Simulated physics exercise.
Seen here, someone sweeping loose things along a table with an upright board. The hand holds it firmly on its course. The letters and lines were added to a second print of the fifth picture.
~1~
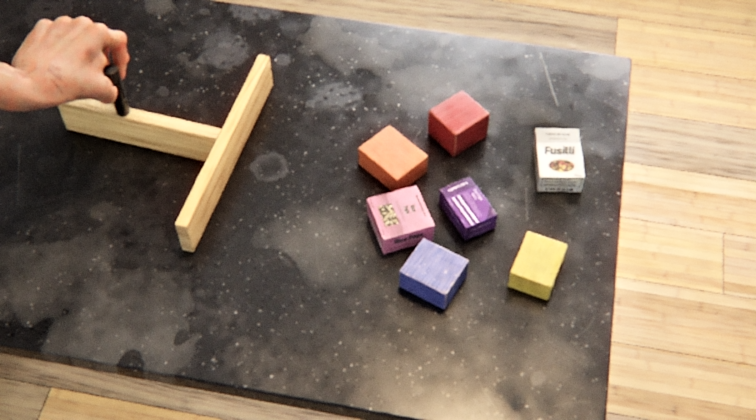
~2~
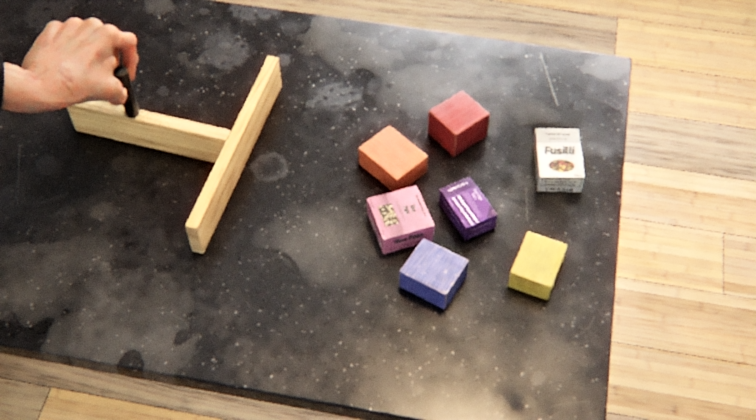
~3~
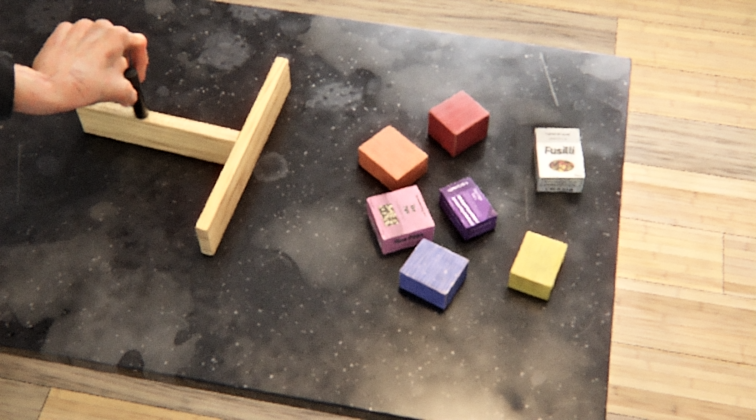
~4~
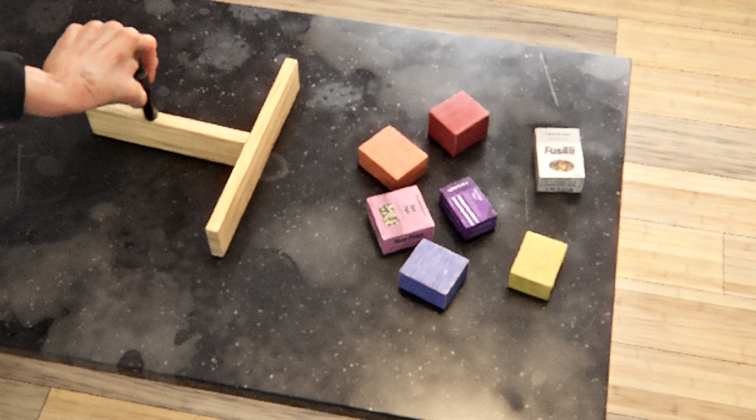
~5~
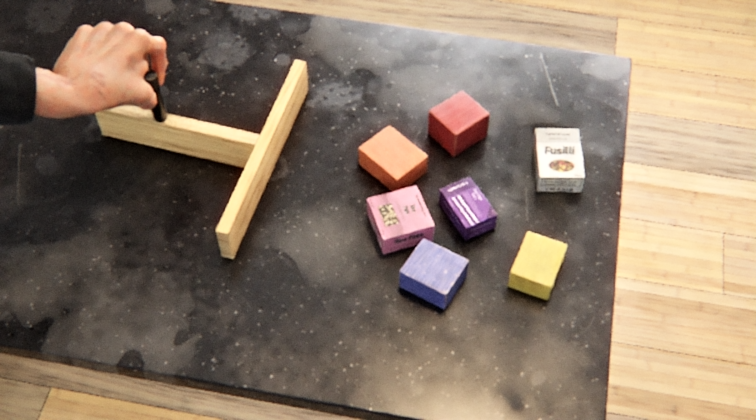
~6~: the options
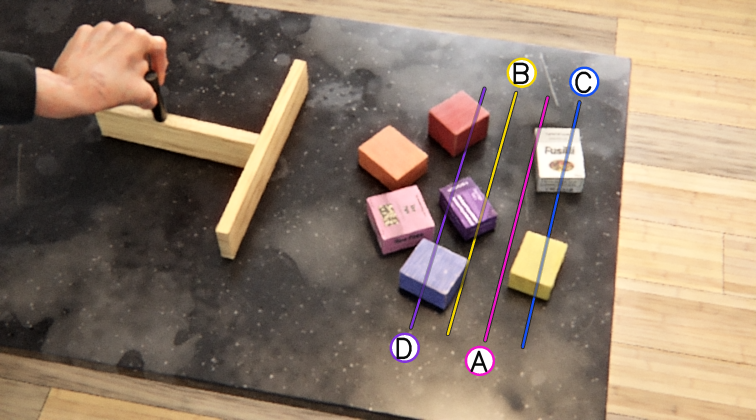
A hand gripping a dark handle slid a T-shaped wooden board slowly a short way to the right across a dark speckled table, while the colourful blocks and small packets beside it stayed still.
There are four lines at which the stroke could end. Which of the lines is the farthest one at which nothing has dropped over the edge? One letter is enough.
No farther than A.
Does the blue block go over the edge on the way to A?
By then, no.
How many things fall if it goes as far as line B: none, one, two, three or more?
By then, none.
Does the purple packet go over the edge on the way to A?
No.
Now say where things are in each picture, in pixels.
The first frame shows blue block (434, 274); board (225, 135); yellow block (538, 266).
The second frame shows board (234, 136); pink packet (400, 220).
The third frame shows board (245, 138); red block (458, 124).
The fourth frame shows board (254, 139); blue block (434, 274).
The fifth frame shows board (264, 141); orange block (393, 160); pink packet (400, 220); white packet (558, 160).
On the marked copy, A at (519, 209); B at (485, 204); C at (554, 214); D at (451, 198).
With A. Early on, board (354, 155); orange block (403, 162); white packet (558, 160).
Further on, board (447, 169); purple packet (516, 216); blue block (456, 294).
At the end, board (518, 180); white packet (611, 172); yellow block (582, 278); nothing has fallen.
As for the rest, B is safe but short; C drops the yellow block and white packet; D is safe but short.
